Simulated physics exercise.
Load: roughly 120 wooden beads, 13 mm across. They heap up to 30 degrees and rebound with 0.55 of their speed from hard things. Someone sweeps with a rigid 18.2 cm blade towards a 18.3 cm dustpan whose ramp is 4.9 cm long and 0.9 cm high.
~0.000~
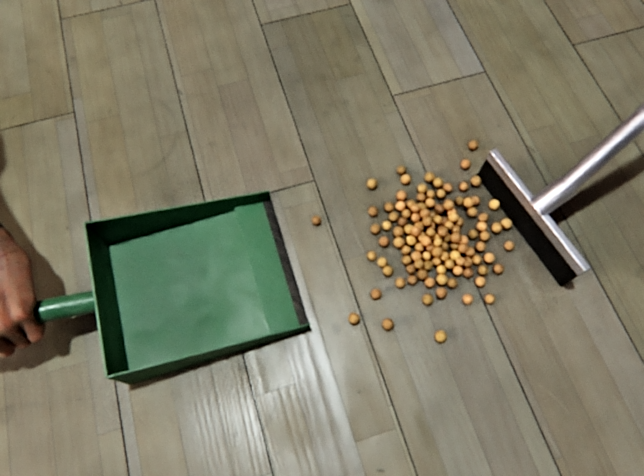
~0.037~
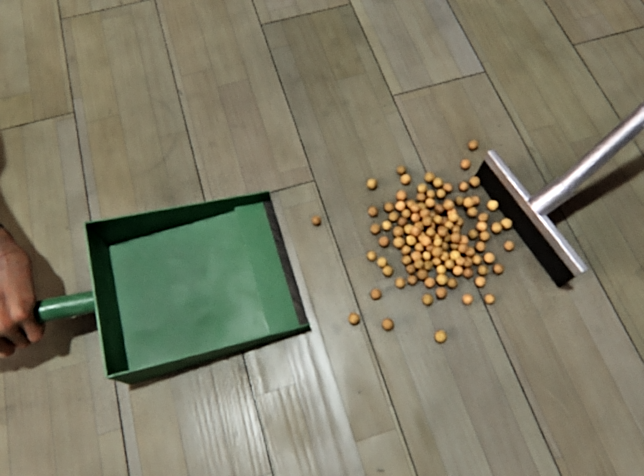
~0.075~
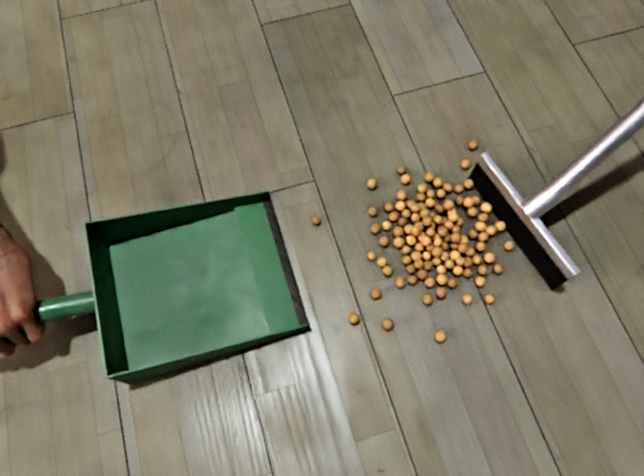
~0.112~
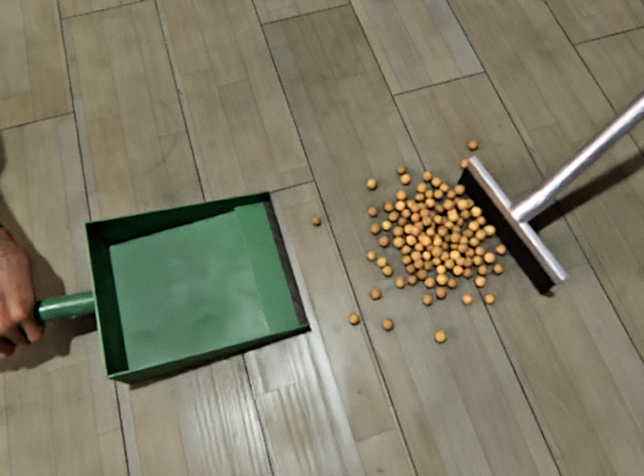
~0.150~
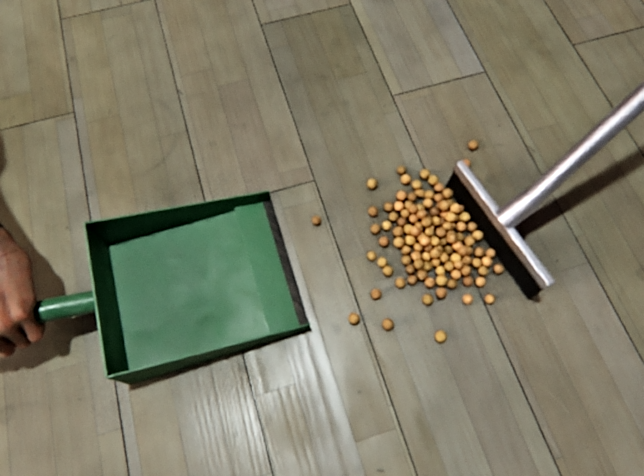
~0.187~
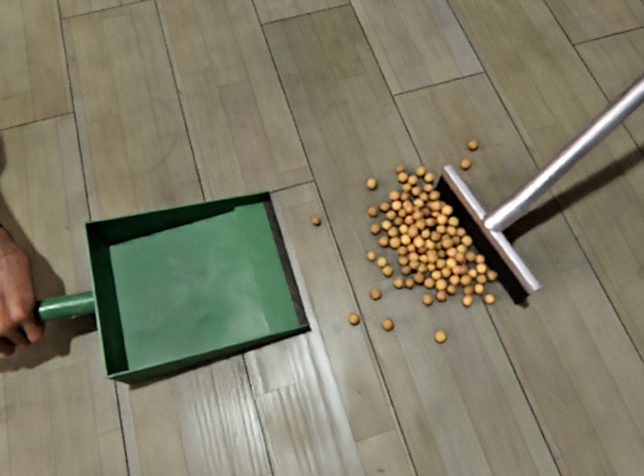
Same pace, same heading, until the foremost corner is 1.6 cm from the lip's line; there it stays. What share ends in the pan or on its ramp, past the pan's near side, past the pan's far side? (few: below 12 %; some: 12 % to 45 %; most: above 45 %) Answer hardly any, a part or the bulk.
In the pan or on its ramp: A part; past the pan's near side: A part; past the pan's far side: Hardly any.
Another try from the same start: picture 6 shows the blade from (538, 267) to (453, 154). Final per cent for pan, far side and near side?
Pan 10, far 10, near 20.
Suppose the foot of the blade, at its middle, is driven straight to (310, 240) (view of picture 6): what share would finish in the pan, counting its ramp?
Some 25 per cent.
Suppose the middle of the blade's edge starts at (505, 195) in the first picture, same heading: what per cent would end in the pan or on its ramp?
About 30 per cent.
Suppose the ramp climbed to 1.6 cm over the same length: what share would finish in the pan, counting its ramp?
In that case some 20 per cent.
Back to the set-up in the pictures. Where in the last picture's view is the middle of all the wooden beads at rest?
At about (298, 294).
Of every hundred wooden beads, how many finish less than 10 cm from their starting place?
Some 15 per cent.
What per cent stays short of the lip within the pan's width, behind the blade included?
About 35 per cent.
After 0.40 s, middle of the blade 14 cm from the lip; 0 % over the lip, far side 0 %, near side 25 %.
Then, at 0.55 s, middle of the blade 7 cm from the lip; 5 % over the lip, far side 0 %, near side 30 %.
Then, at 0.82 s, middle of the blade 3 cm from the lip; 30 % over the lip, far side 5 %, near side 35 %.
At rest (1.4 s), pan 30 %, near side 35 %, far side 5 %, in front of the lip or behind the blade 35 %.
